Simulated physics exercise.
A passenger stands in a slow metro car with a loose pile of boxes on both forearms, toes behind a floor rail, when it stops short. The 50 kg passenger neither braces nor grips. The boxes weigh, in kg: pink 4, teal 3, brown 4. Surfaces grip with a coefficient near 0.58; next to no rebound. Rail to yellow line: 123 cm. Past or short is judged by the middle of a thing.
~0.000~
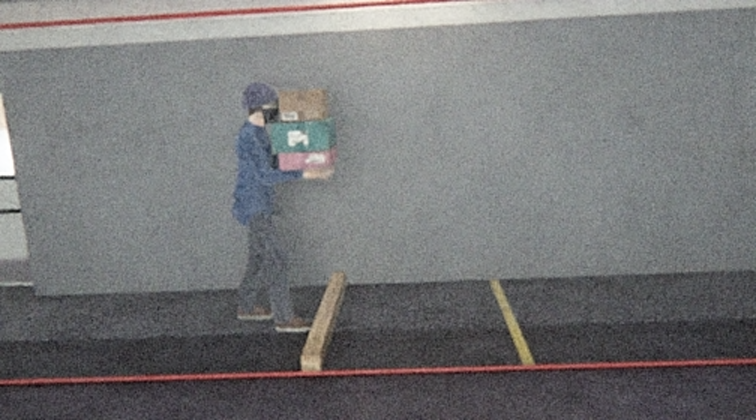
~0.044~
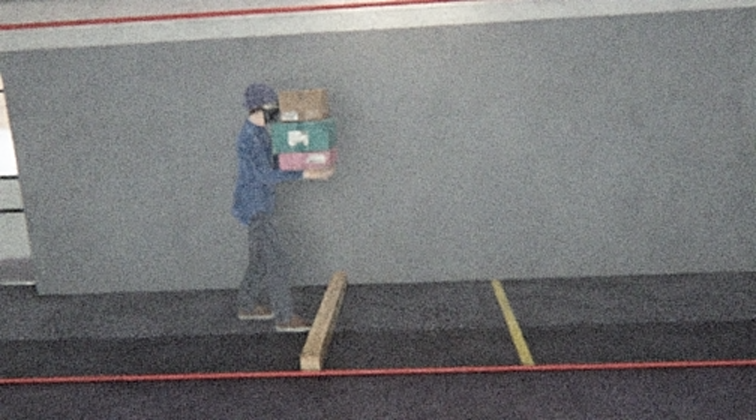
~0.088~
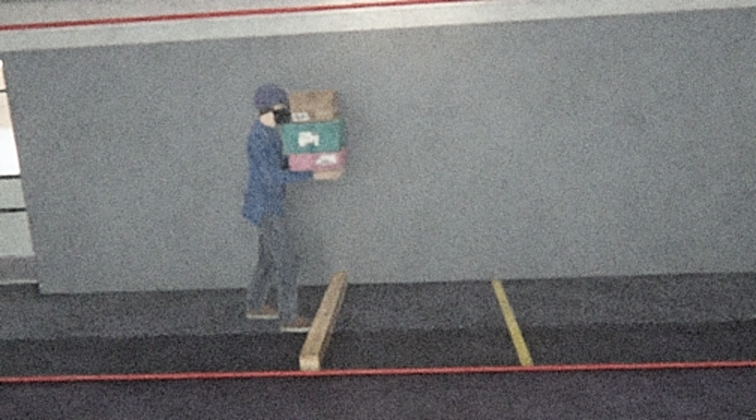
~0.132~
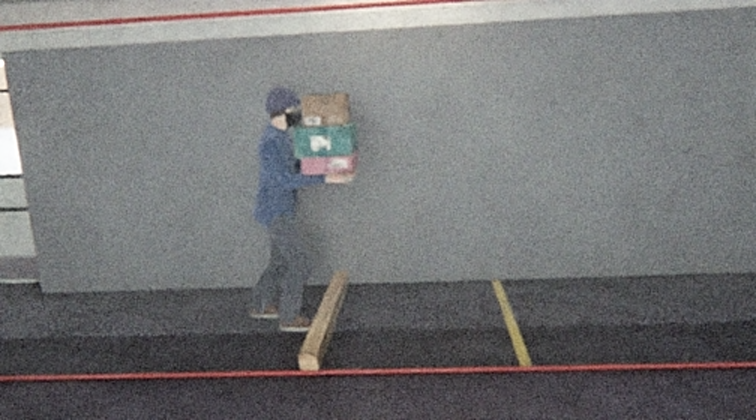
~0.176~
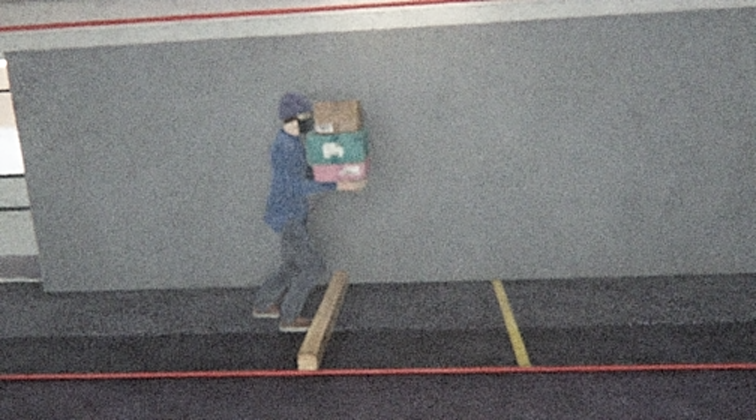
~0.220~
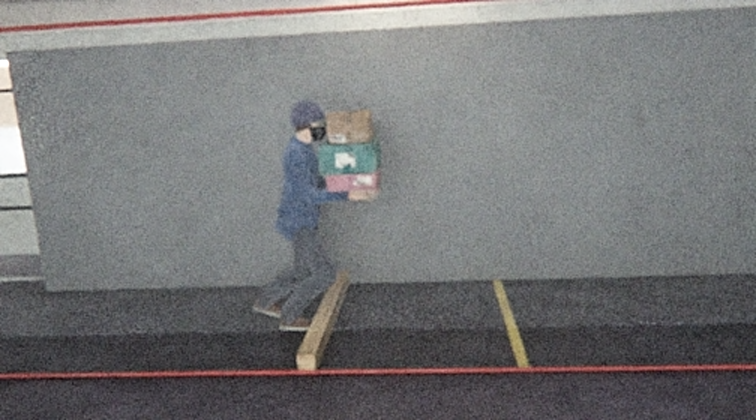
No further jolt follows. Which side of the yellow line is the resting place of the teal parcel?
Here the teal parcel rests short of the yellow line.
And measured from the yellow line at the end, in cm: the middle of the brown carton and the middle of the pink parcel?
Brown carton 30 past, pink parcel 50 short.
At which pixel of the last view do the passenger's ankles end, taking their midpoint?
Near (328, 303).
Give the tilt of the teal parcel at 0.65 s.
About 5°.
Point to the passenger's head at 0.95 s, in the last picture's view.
Near (507, 251).
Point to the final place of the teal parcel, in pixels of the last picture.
Around (479, 294).
After 0.45 s the teal parcel is 57 cm short of the yellow line, tilted 10°, near (417, 247) in the last picture's view; the pink parcel 59 cm short of the yellow line, tilted 15°.
After 0.65 s the teal parcel is 40 cm short of the yellow line, tilted 5°, near (446, 290) in the last picture's view.
After 0.95 s the teal parcel is 19 cm short of the yellow line, tilted 25°, near (478, 294) in the last picture's view; the pink parcel 45 cm short of the yellow line, tilted 0°.
Final state at 2.8 s, pink parcel stops short of the yellow line; teal parcel stops short of the yellow line; brown carton crosses the yellow line.
